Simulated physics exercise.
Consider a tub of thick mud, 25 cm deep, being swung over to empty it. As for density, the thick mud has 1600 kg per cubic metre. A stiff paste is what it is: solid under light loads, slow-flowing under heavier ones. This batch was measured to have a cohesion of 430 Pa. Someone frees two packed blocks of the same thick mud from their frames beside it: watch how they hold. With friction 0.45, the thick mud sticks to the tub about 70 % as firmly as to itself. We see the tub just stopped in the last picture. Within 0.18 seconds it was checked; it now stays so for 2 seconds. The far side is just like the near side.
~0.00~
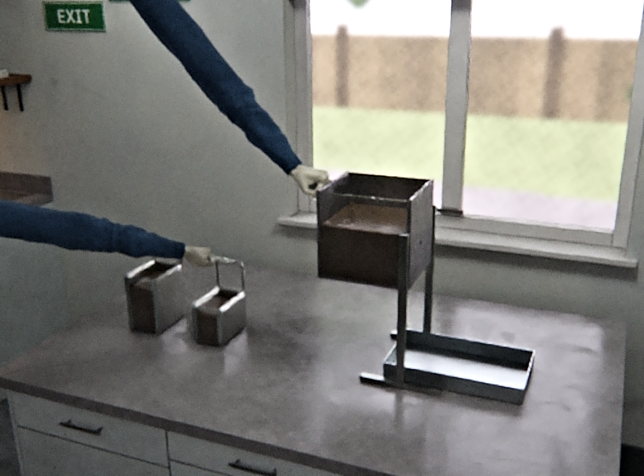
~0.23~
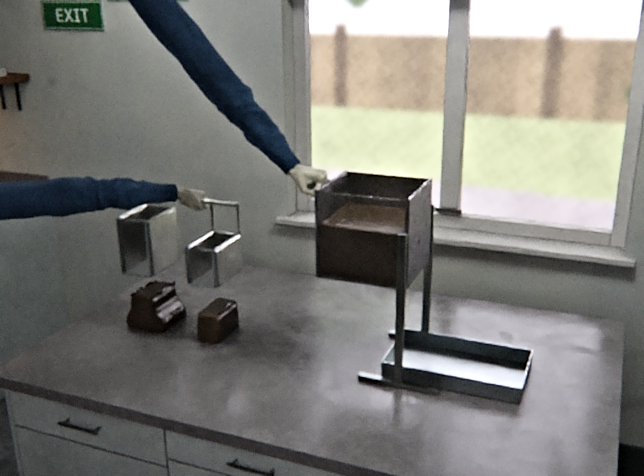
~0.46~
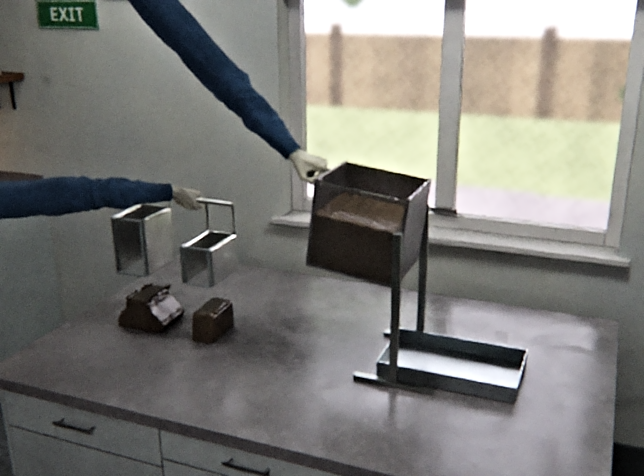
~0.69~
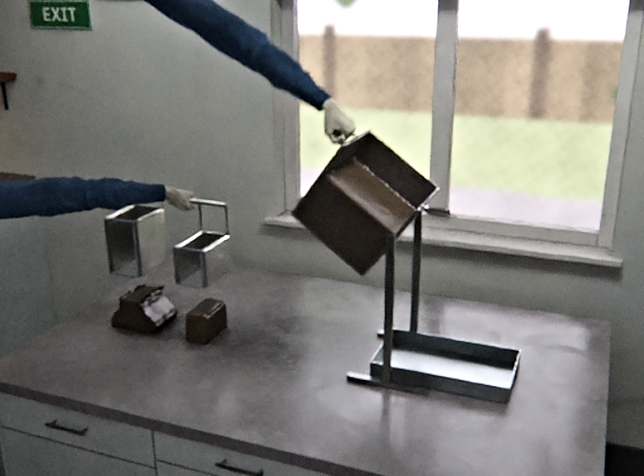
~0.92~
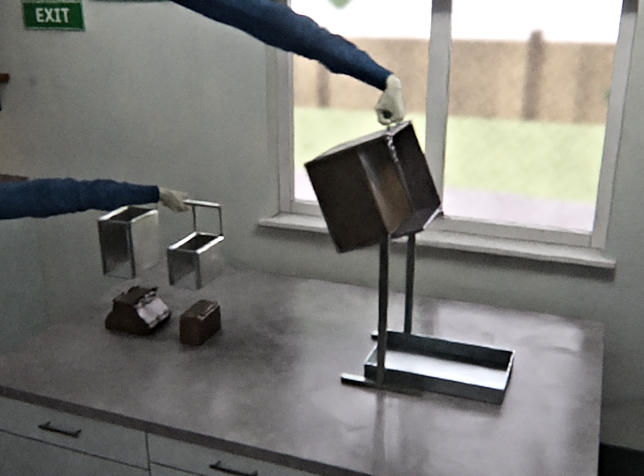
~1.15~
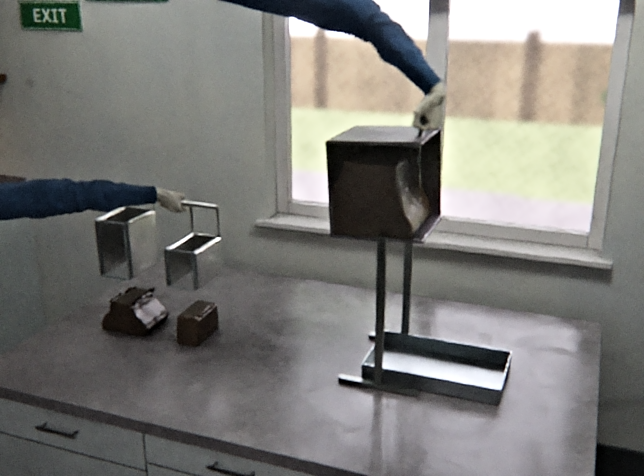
Gloved hands lifting metal moulds off two dark mud blocks, the left one slumping, then swinging a mud-filled tub onto its side.
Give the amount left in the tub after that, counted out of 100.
59 %.
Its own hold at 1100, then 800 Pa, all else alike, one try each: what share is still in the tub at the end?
In that order: 100 %, 100 %.
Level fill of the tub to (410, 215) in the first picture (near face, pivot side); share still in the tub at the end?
Around 45 per cent.
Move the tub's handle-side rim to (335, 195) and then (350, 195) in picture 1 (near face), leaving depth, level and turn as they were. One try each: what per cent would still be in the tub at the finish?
Some 75 % and some 100 %, in that order.
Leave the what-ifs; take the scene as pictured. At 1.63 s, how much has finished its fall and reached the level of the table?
At that moment, near 14 % is down.
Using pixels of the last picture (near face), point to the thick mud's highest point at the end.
Somewhere near (356, 198) in the last view.
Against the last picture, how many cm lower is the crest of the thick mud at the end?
10 cm or so.
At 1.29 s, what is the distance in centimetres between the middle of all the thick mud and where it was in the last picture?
Around 6 cm.
By 1.29 s, the tub is at 87 degrees and holds 89 %.
By 1.46 s, the tub is at 87 degrees and holds 66 %.
By 1.63 s, the tub is at 87 degrees and holds 59 %.
By 1.80 s, the tub is at 87 degrees and holds 59 %.
By 3.15 s, at the end, the tub is at 87 degrees and holds 59 %.
